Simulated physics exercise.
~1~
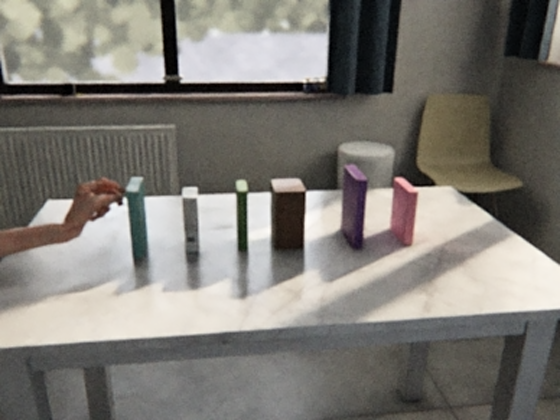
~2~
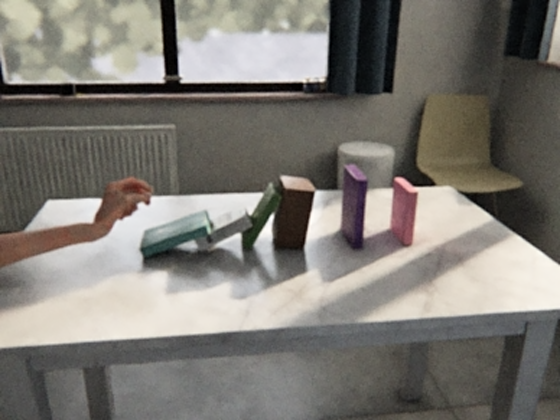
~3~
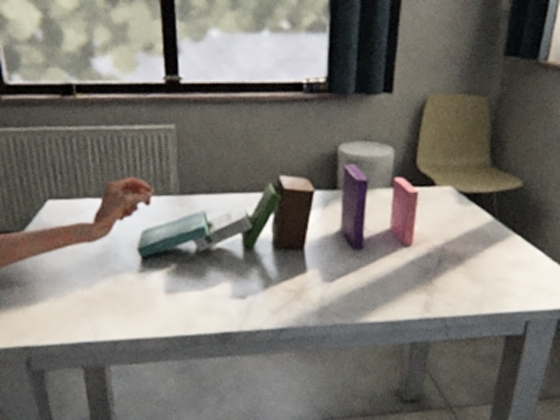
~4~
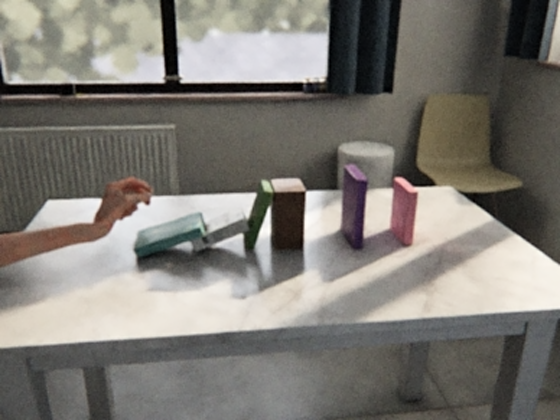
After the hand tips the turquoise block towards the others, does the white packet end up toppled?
Yes, the white packet is knocked over to the right and ends up toppled on the table, between the fallen turquoise block and the leaning green board.
